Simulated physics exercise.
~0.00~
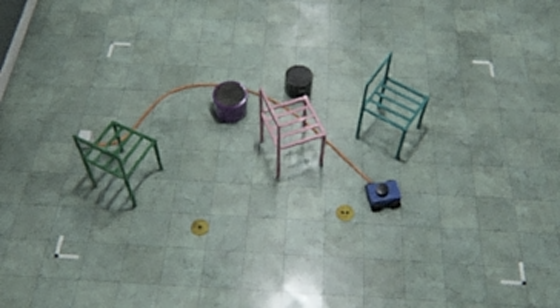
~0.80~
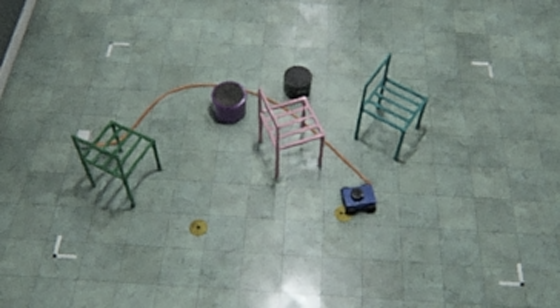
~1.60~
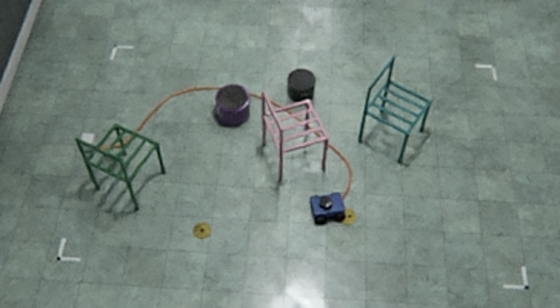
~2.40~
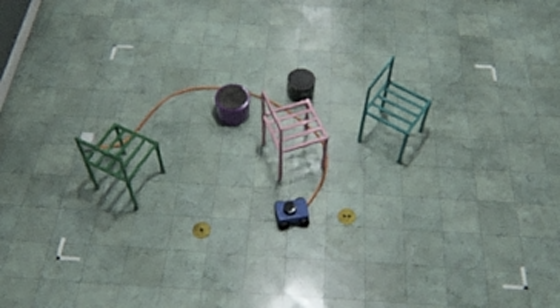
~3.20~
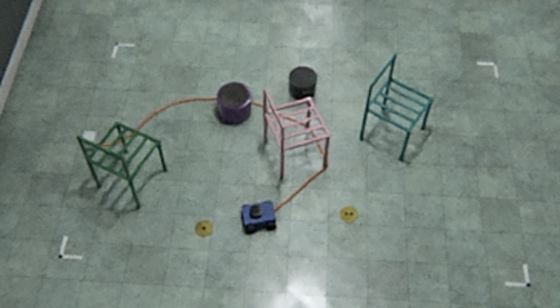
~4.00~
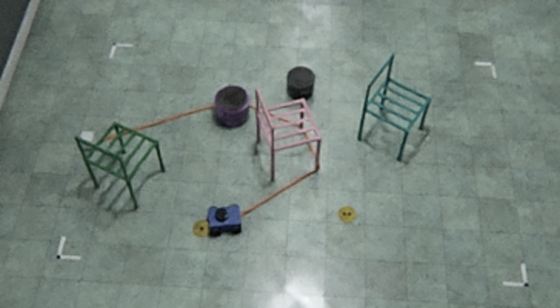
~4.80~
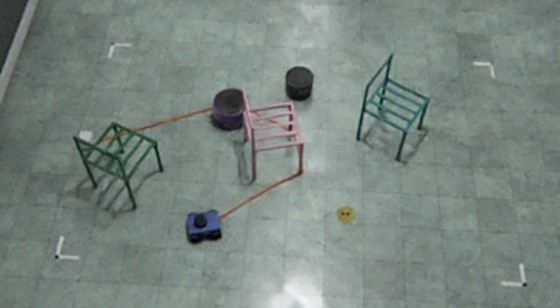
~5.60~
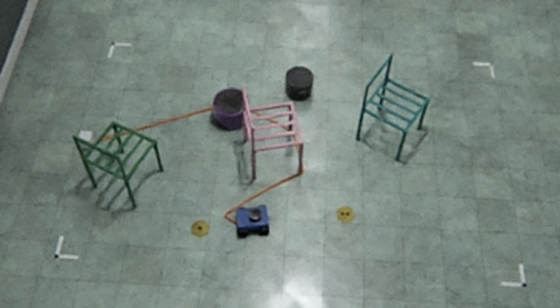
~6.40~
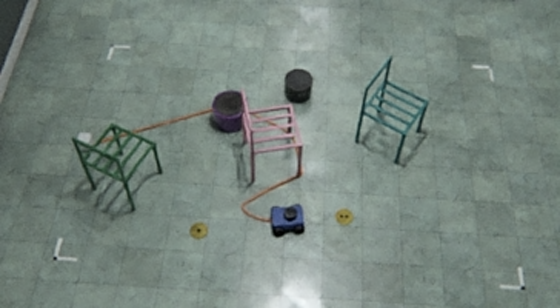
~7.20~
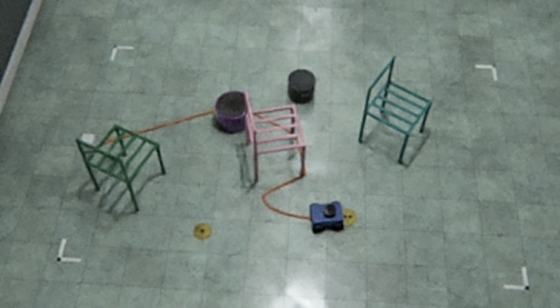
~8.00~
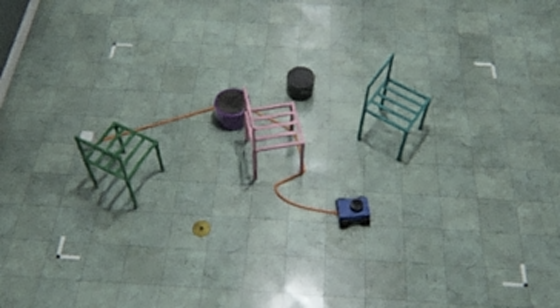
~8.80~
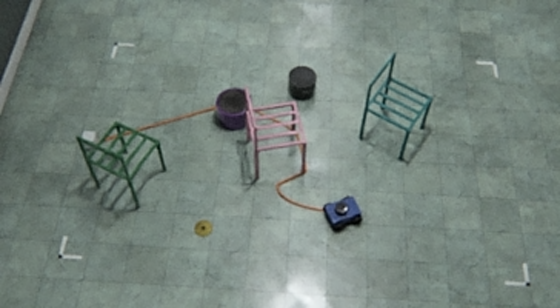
The clip opens on a greenish tiled floor with a green chair, a purple pot, a black bucket, a pink chair and a teal chair, an orange lead curving among them to a small blue cart. The cart drives left past the right-hand yellow mark, drawing the lead around a leg of the pink chair. As it nears the left mark, the lead pulls straighter and the pink chair shifts left and turns slightly. The cart covers that mark, then heads back right, the lead slackening behind it. It ends resting over the right mark, the pink chair still displaced.
